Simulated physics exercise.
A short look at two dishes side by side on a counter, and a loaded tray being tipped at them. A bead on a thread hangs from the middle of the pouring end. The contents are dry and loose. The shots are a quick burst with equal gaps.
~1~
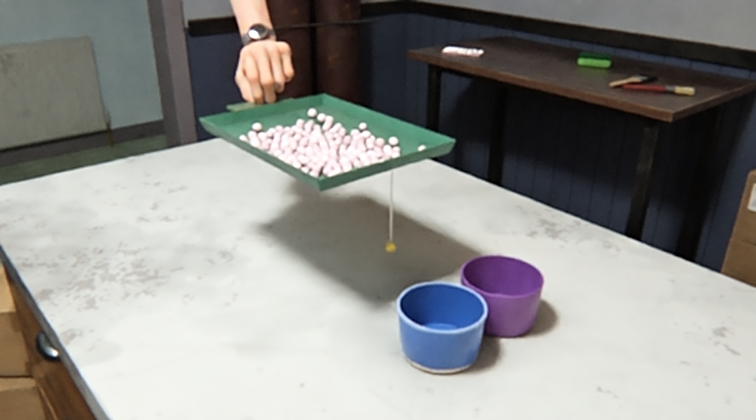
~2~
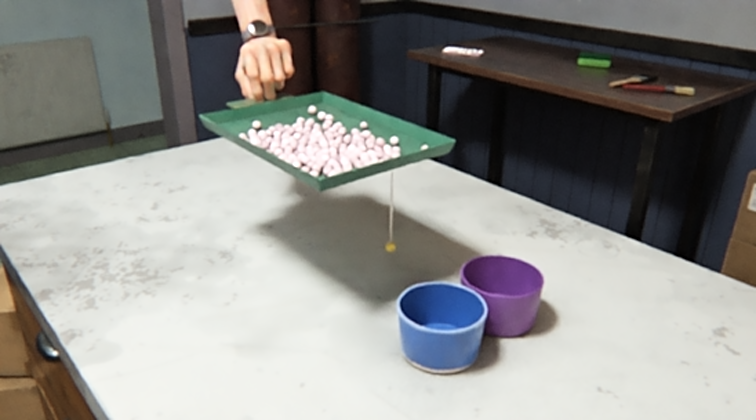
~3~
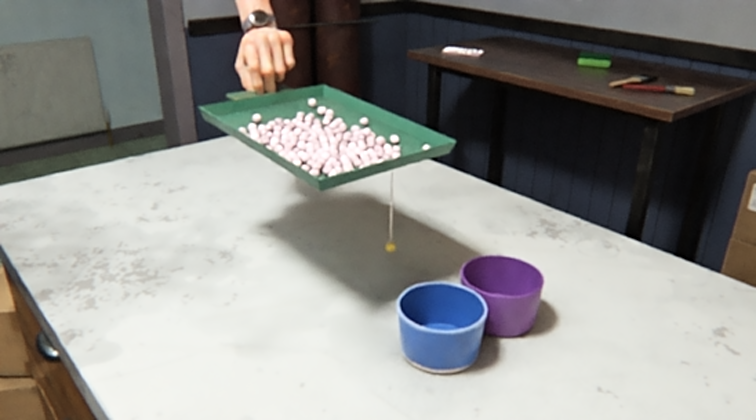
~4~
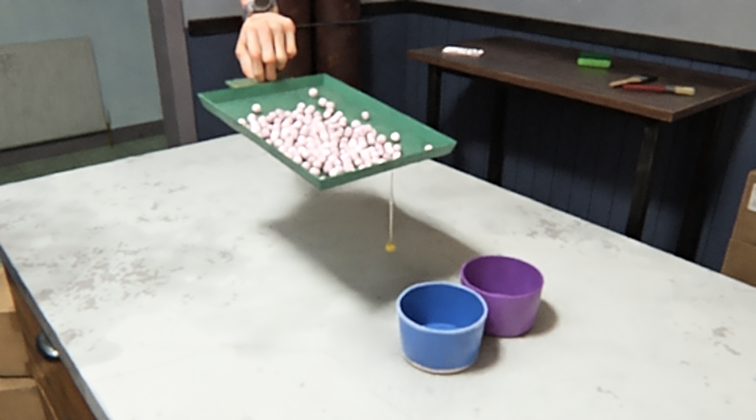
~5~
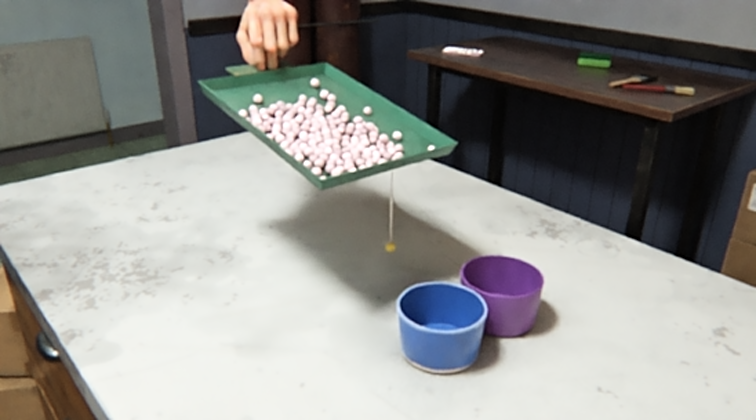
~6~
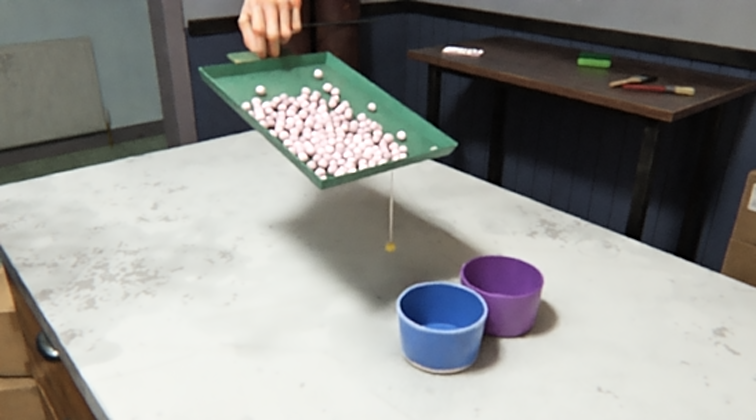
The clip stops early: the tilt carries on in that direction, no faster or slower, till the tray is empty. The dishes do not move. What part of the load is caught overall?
Together they catch under half.
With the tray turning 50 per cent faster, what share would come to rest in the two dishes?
It comes to 10 per cent or so.
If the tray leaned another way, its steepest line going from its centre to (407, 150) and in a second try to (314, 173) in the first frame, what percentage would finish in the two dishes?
First some 0, then 0 per cent.
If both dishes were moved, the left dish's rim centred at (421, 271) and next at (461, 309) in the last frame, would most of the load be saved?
In turn: Most of it; not half.
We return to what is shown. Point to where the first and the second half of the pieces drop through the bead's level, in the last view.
Around (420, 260) and then (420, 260).
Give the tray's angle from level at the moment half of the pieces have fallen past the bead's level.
Roughly 80°.
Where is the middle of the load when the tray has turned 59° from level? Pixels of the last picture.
At about (385, 155).
Just after the last frame, tray tipped steeply; the larger part on the tray; just a few outside both; about a tenth in the air.
A moment on, tray tipped right over; just a few on the tray; just a few in the left dish; the larger part outside both; about a tenth in the air.
Further on, tray tipped past a quarter turn; just a few in the left dish; just a few in the right dish; almost all outside both.
When it is over, tray tipped past a quarter turn; just a few in the left dish; just a few in the right dish; almost all outside both.
